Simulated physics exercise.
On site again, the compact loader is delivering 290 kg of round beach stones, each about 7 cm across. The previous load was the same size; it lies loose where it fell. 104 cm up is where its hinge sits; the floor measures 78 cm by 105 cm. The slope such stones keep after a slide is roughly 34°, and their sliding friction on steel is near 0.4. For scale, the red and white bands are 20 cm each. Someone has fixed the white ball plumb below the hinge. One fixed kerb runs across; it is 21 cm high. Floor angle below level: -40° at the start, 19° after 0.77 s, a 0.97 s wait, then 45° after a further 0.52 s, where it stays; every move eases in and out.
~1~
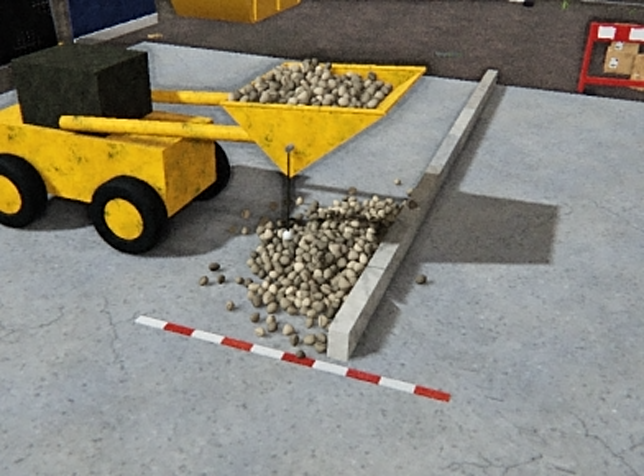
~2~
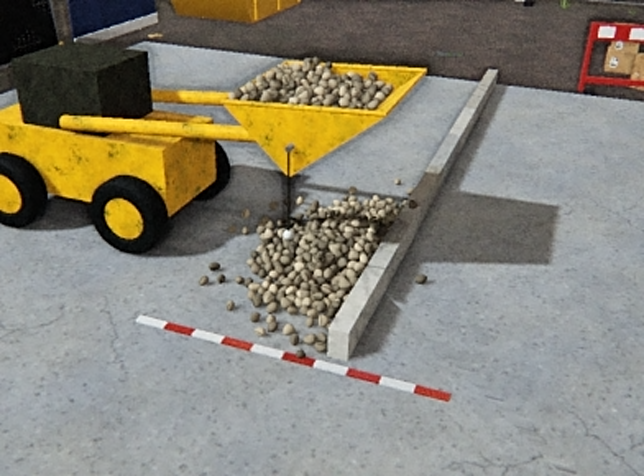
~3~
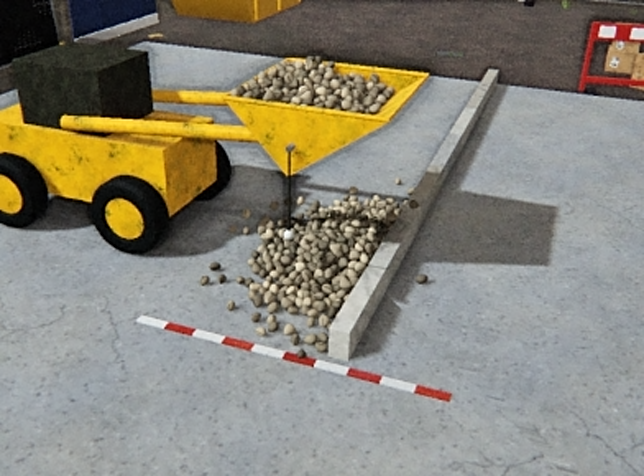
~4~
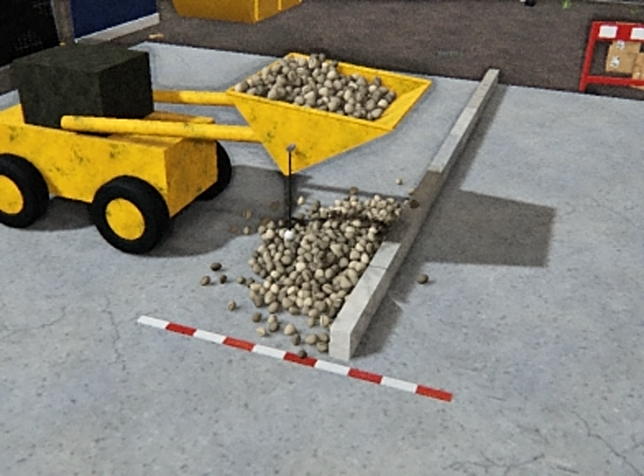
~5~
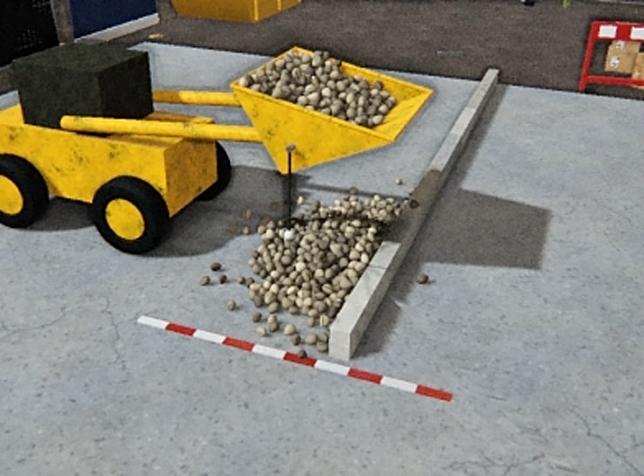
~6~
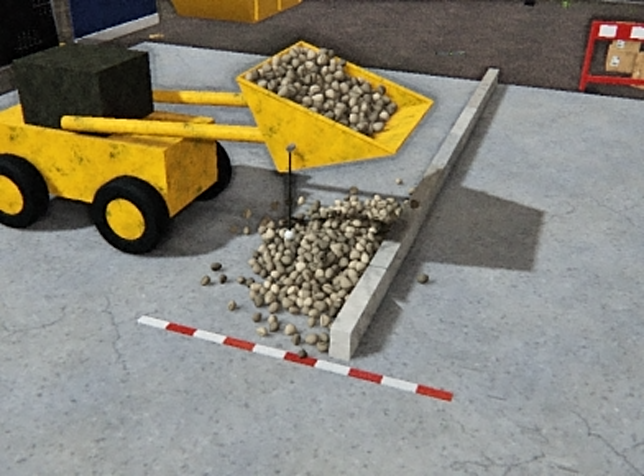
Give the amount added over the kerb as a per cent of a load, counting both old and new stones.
About 93 per cent of a load.
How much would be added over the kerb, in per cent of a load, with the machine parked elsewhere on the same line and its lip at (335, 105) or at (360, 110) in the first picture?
Near 60 per cent from the first place, 85 from the second.
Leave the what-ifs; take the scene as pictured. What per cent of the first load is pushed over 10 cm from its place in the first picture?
0 %.
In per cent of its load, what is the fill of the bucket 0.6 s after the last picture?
95 %.
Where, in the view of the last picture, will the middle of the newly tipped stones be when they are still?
Middle: Approx. (453, 276) px.
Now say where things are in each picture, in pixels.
In the first picture, the bucket is at -40°, its lip at (385, 113); the top of the load is at (302, 70). The earlier load is highest near (361, 231), 23 cm above ground level, 100 % on this side of the kerb.
In the second picture, the bucket is at -39°, its lip at (386, 115); the top of the load is at (303, 69).
In the third picture, the bucket is at -36°, its lip at (389, 120); the top of the load is at (299, 67).
The fourth picture shows lip at (392, 129), floor tilted -31°, highest stones at (296, 63).
In the fifth picture, the bucket is at -25°, its lip at (394, 140); the top of the load is at (300, 59).
The sixth picture shows lip at (395, 153), floor tilted -18°, highest stones at (302, 55).
Then, 0.3 s after the last picture the floor is at 10°; in per cent of one load, 100 in the bucket, 100 on this side of the kerb; the foremost stones are at (387, 255).
Then, 0.6 s after the last picture the floor is at 19°; in per cent of one load, 97 in the bucket, 102 on this side of the kerb, 1 over the kerb; the foremost stones are at (407, 201).
Then, 2.4 s after the last picture the floor is at 45°; in per cent of one load, 0 in the bucket, 107 on this side of the kerb, 93 over the kerb; the foremost stones are at (638, 307).
Then, 4.8 s after the last picture the floor is at 45°; in per cent of one load, 0 in the bucket, 107 on this side of the kerb, 93 over the kerb; the foremost stones are at (641, 308). Net gain over the kerb, 93.
